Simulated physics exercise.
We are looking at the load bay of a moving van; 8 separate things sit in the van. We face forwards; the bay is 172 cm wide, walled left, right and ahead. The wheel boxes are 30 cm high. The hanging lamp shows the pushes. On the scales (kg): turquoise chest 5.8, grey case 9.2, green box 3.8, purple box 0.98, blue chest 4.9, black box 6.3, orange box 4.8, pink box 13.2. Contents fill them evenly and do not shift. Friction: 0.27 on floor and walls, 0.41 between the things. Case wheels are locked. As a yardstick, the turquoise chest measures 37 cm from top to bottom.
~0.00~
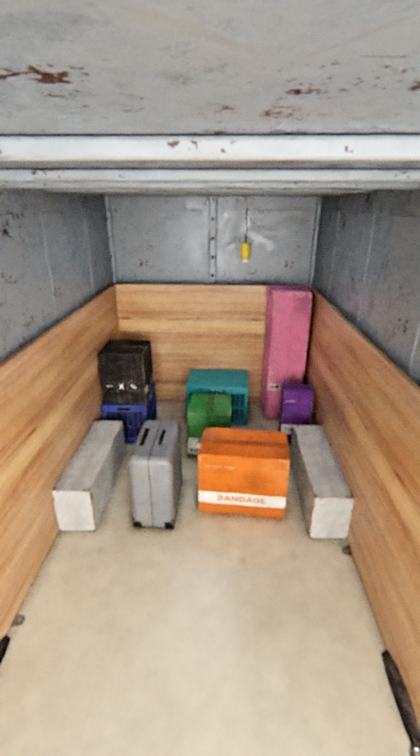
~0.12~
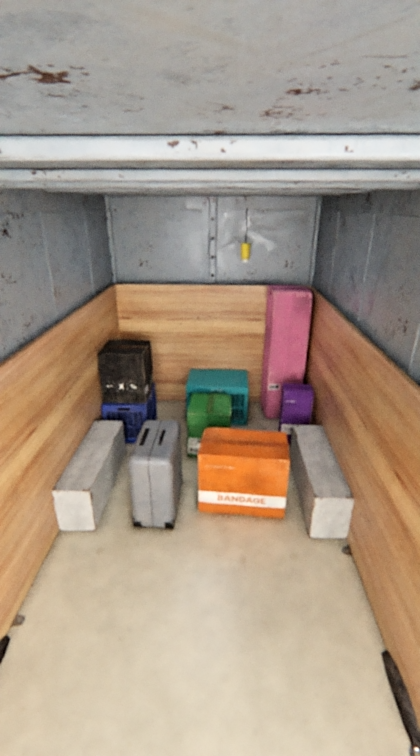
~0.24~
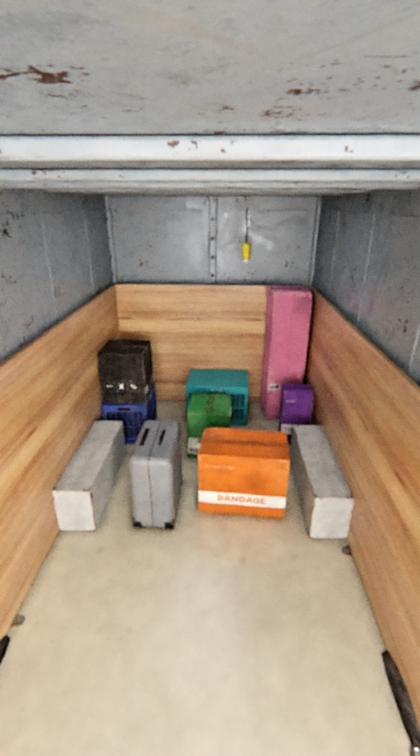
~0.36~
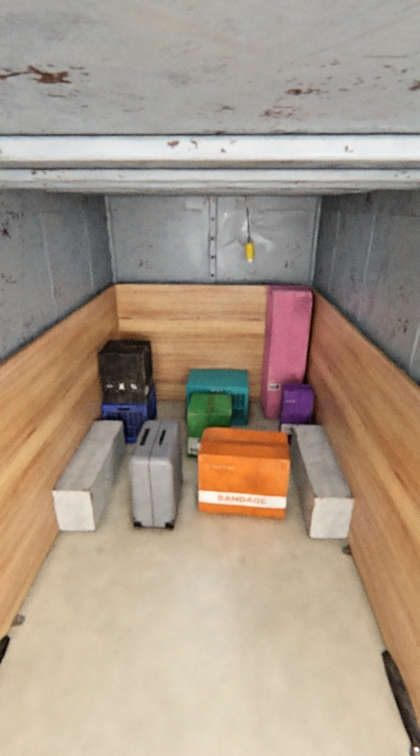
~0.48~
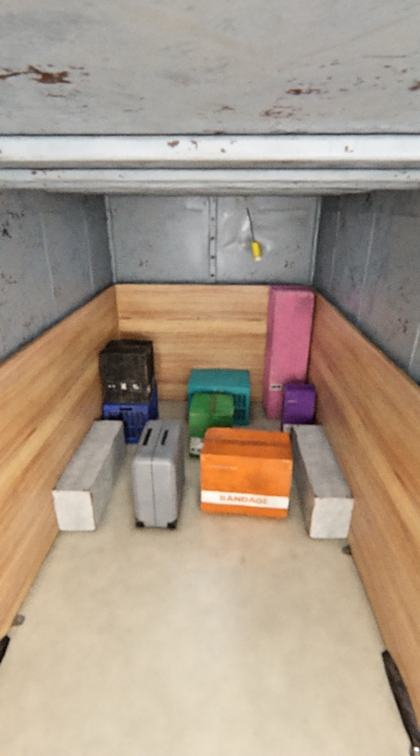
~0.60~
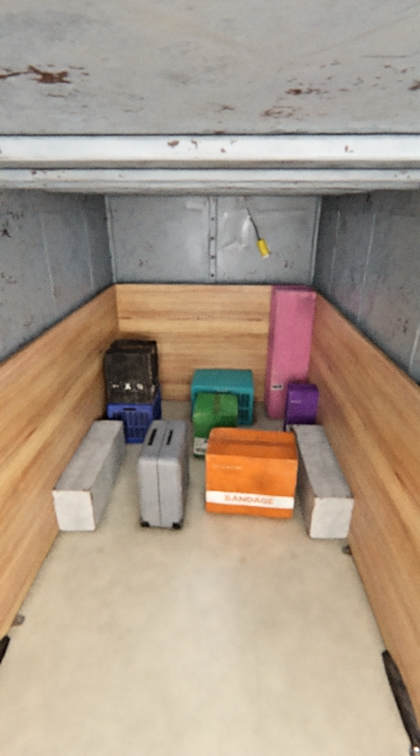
The hanging yellow lamp swung to the right in the back of a van, and then the boxes, blue crate and grey suitcase all slid slightly right across the floor, staying upright.
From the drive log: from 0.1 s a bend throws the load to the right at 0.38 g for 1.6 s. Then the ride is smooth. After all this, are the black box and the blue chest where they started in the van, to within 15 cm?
The black box gets shifted; the blue chest gets shifted.
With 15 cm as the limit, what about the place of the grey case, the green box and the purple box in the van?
The grey case gets shifted; the green box leaves its spot; the purple box holds its spot.
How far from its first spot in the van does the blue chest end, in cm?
Some 52 cm.
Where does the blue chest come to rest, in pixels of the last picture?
Near (190, 415).
Around 0.80 s, force 0.38 g right; black box shifted 14 cm near (145, 371); blue chest shifted 13 cm near (146, 412); grey case shifted 14 cm.
Around 1.10 s, force 0.38 g right; black box shifted 37 cm near (172, 372); blue chest shifted 33 cm near (170, 412); green box shifted 35 cm.
Around 1.30 s, force 0.38 g right; black box at 6° to upright near (193, 371); blue chest shifted 50 cm near (189, 413); green box shifted 45 cm.
Finally (2.3 s), on their side or leaning hard in the van, black box; not toppled but over 15 cm from the start, turquoise chest, grey case, green box and blue chest; the other 3 still in place (within 15 cm). In the last view, black box near (232, 384), blue chest near (190, 415).
